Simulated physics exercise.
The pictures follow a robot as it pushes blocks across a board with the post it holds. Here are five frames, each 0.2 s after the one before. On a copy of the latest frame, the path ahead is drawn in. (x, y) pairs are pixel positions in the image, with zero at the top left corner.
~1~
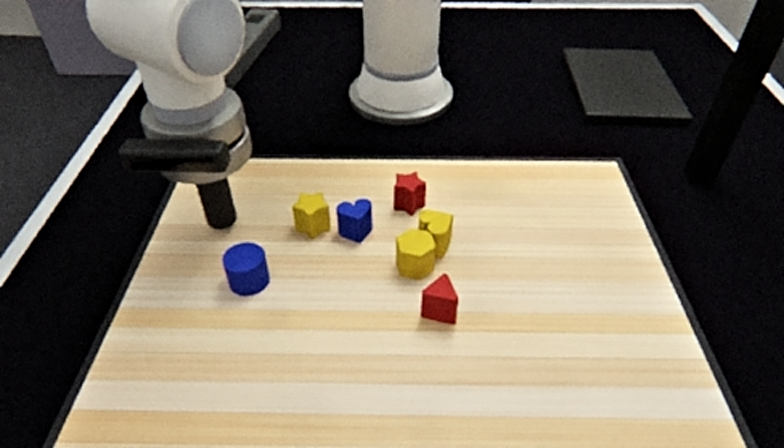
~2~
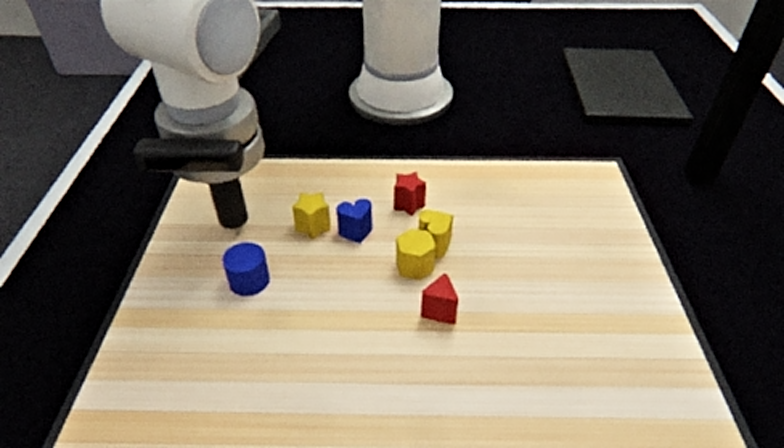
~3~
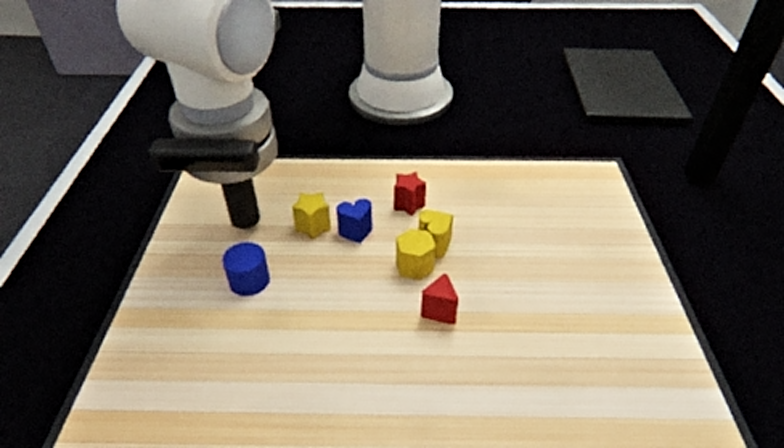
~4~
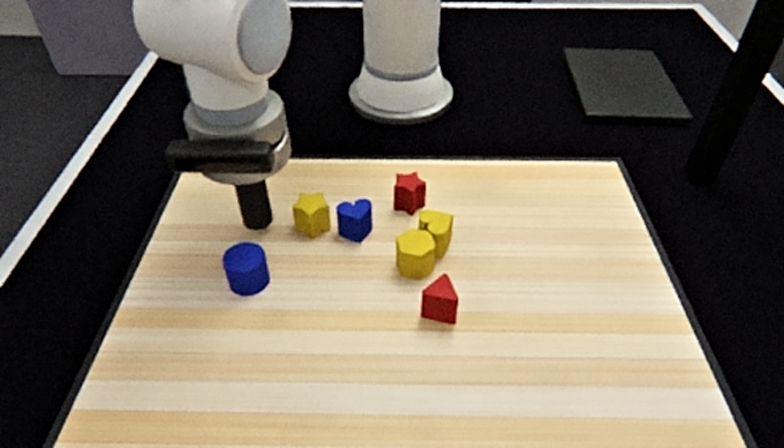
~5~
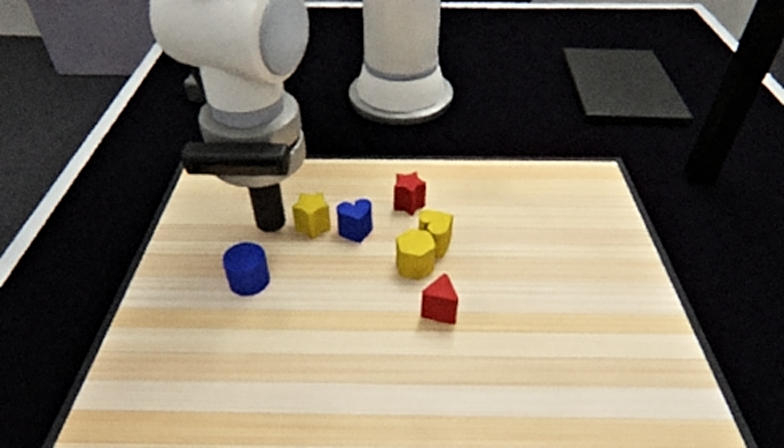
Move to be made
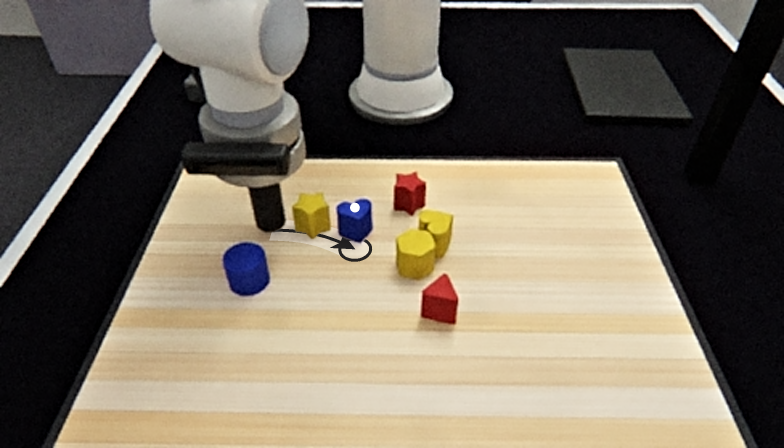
On a light wooden board scattered with small red, yellow and blue blocks, a robot arm slid its dark post a short way right, coming close to the yellow star while every block stayed still.
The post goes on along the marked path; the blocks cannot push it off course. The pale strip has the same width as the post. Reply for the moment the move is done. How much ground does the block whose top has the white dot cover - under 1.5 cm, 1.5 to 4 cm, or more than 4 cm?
The block winds up 1.5 to 4 cm from where it is now.
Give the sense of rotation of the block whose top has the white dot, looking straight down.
It makes a clockwise turn.
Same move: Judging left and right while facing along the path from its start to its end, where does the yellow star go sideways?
Its shift is leftward.
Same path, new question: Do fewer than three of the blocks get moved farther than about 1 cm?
The answer is yes.
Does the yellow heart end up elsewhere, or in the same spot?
It stays.
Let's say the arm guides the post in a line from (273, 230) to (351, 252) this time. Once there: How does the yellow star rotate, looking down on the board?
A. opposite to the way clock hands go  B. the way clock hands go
A - opposite to the way clock hands go.
The line goes from (273, 230) by way of (316, 234) to (355, 249); the dot is on the blue heart.
What follows on the original path. Halfway along, post at (316, 227); yellow star at (336, 198), turned 60° anticlockwise; blue heart at (370, 206), turned 25° clockwise.
At the end, post at (355, 242); yellow star at (343, 197), turned 90° anticlockwise; blue heart at (376, 205), turned 50° clockwise; yellow six-sided block unmoved; yellow heart unmoved.
